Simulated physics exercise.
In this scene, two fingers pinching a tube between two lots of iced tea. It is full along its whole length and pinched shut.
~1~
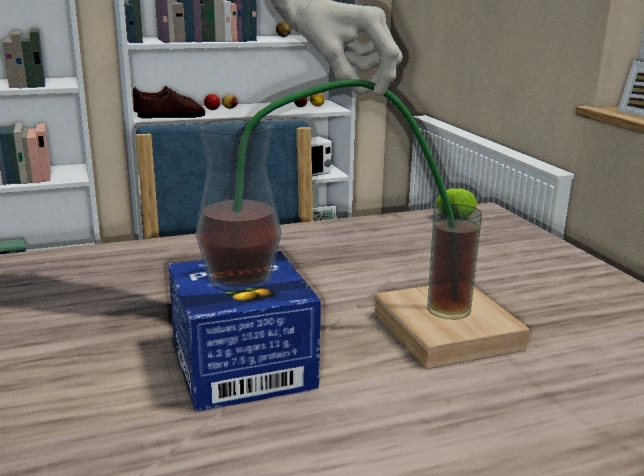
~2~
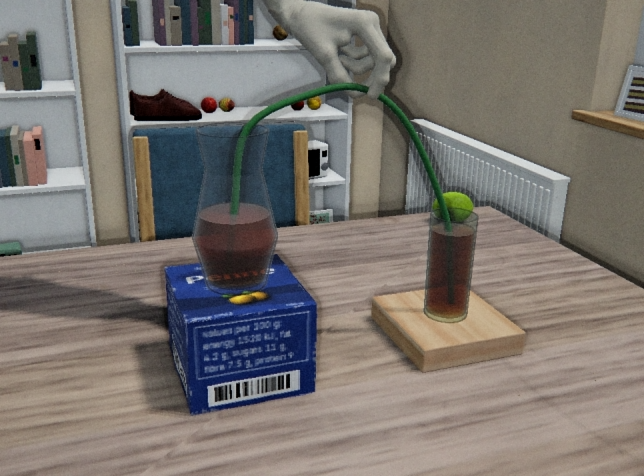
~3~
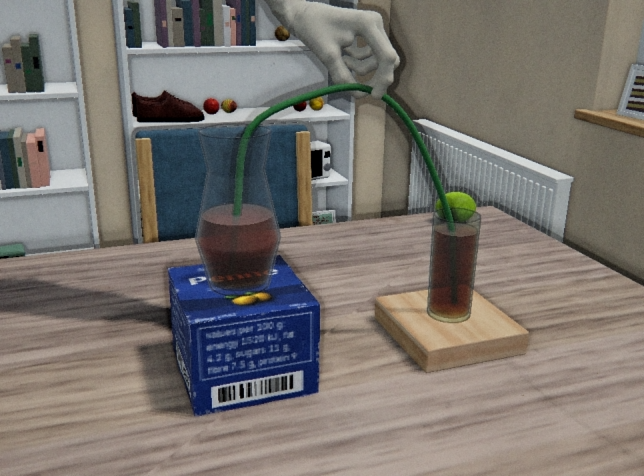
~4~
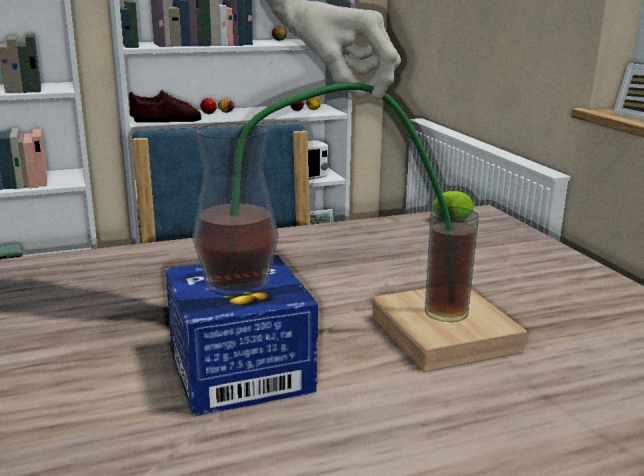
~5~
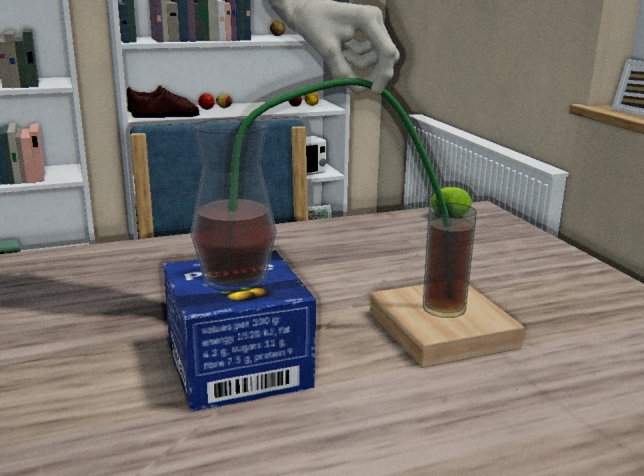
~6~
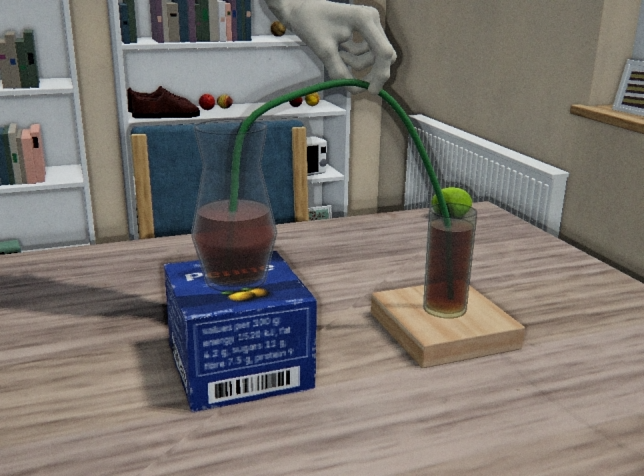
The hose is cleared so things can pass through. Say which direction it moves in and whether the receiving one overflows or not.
Prediction - flow - rightward, taker - overflow.
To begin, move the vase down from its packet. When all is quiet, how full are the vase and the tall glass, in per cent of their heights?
The first comes to roughly 60 in a hundred and the second to 50.
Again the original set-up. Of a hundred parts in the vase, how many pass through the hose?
40 per cent, roughly.
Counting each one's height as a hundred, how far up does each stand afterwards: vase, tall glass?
It works out to around 30 per cent and then around 100 per cent.
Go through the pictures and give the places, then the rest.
In the first picture, the hose is pinched; vase (238, 204) about half full, up on the packet; tall glass (454, 259) nearly full, up on the wooden block.
The second picture shows nothing flows; vase about half full, surface at (235, 214); tall glass nearly full, surface at (453, 230).
The third picture shows fingers on the hose; vase (238, 208) about half full; tall glass (453, 263) nearly full.
The fourth picture shows still shut; vase about half full, surface at (235, 214); tall glass nearly full, surface at (454, 229).
In the fifth picture, the hose is pinched; vase (233, 203) about half full, up on the packet; tall glass (449, 258) nearly full, up on the wooden block.
The sixth picture shows nothing flows; vase about half full, surface at (234, 210); tall glass nearly full, surface at (452, 225).
Soon after, the vase is about a third full; the tall glass is full to the brim; some has gone over the lower rim.
In the end, the vase is about a quarter full; the tall glass is full to the brim; some has gone over the lower rim; the two surfaces are level.
